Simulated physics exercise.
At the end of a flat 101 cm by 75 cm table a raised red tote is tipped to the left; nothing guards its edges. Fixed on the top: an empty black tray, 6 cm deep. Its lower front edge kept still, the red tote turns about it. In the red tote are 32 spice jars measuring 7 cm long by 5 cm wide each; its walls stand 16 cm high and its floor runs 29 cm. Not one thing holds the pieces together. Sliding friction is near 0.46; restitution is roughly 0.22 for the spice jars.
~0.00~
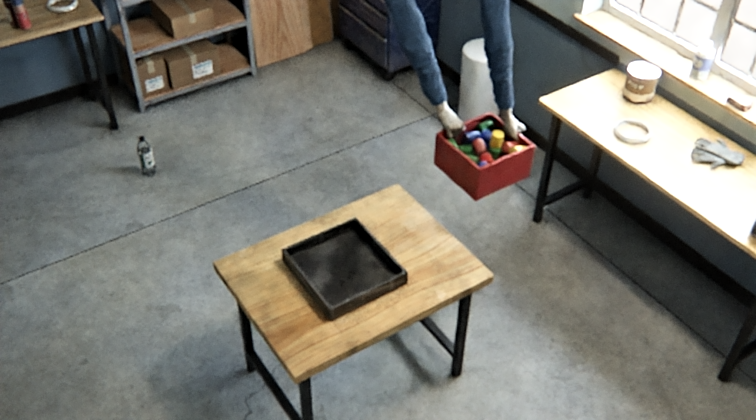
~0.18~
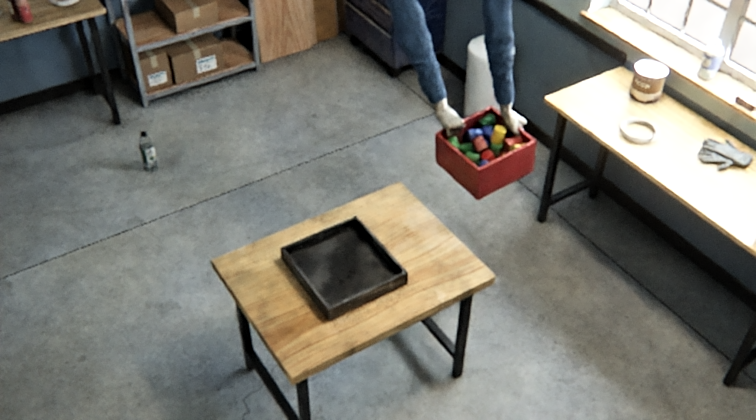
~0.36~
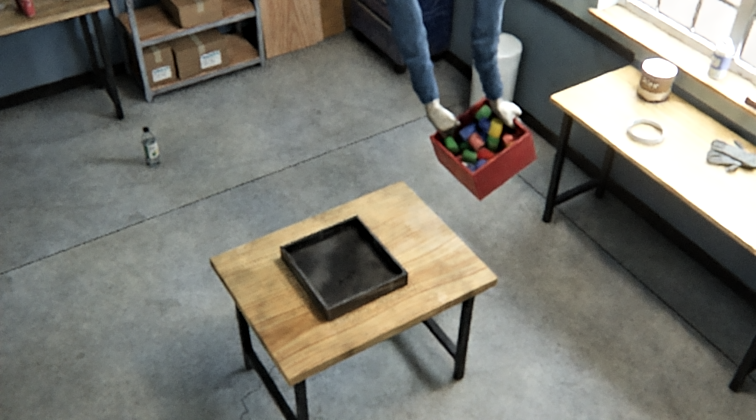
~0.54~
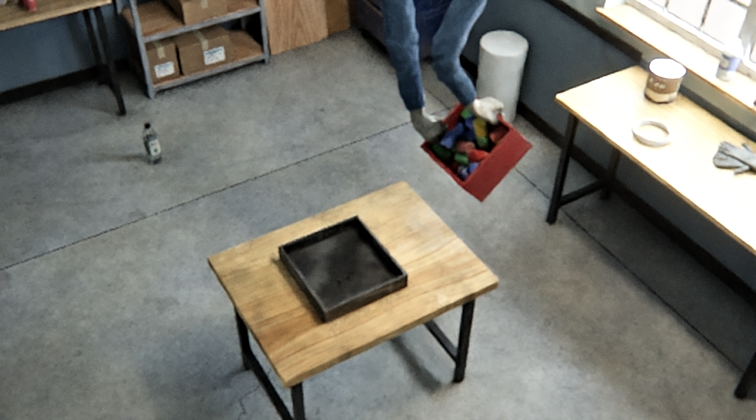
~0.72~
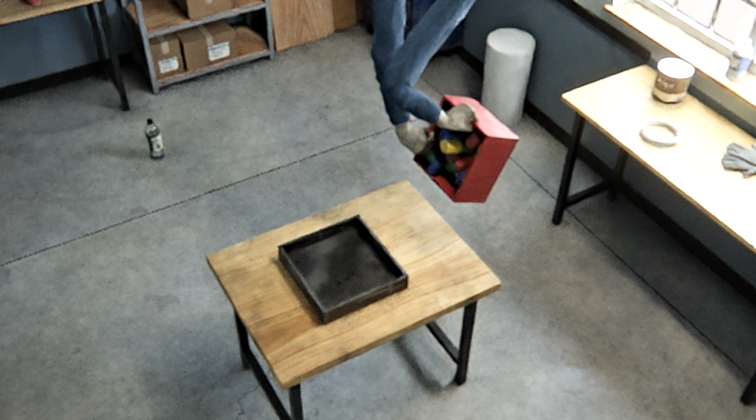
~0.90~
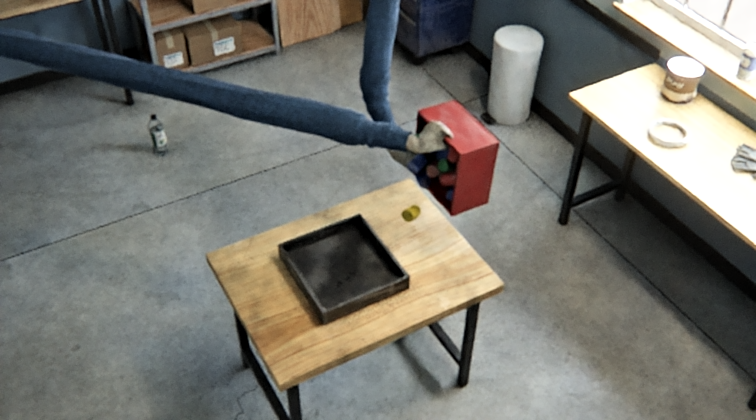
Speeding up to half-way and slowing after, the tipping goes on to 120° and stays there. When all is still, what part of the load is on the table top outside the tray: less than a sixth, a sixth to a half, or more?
Over half of the spice jars end on the table top outside the tray.
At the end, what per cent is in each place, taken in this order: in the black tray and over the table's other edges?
Roughly 5 % for the first place and 25 % for the second.
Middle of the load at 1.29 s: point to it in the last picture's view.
I'd put it close to (413, 215).
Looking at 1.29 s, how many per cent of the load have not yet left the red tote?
I'd say close to 30 in a hundred.
After 1.29 s, tilt 119°; 9 still in the red tote, 15 on the table top outside the tray and 8 in the air.
After 1.79 s, tilt 120°; 2 in the black tray, 27 on the table top outside the tray and 3 over the table's other edges.
After 2.47 s, tilt 120°; 2 in the black tray, 24 on the table top outside the tray and 6 over the table's other edges.
When it is over (at 3.36 s), 2 in the black tray, 22 on the table top outside the tray and 8 over the table's other edges. Asked share, 22 of 32, 69 per cent.
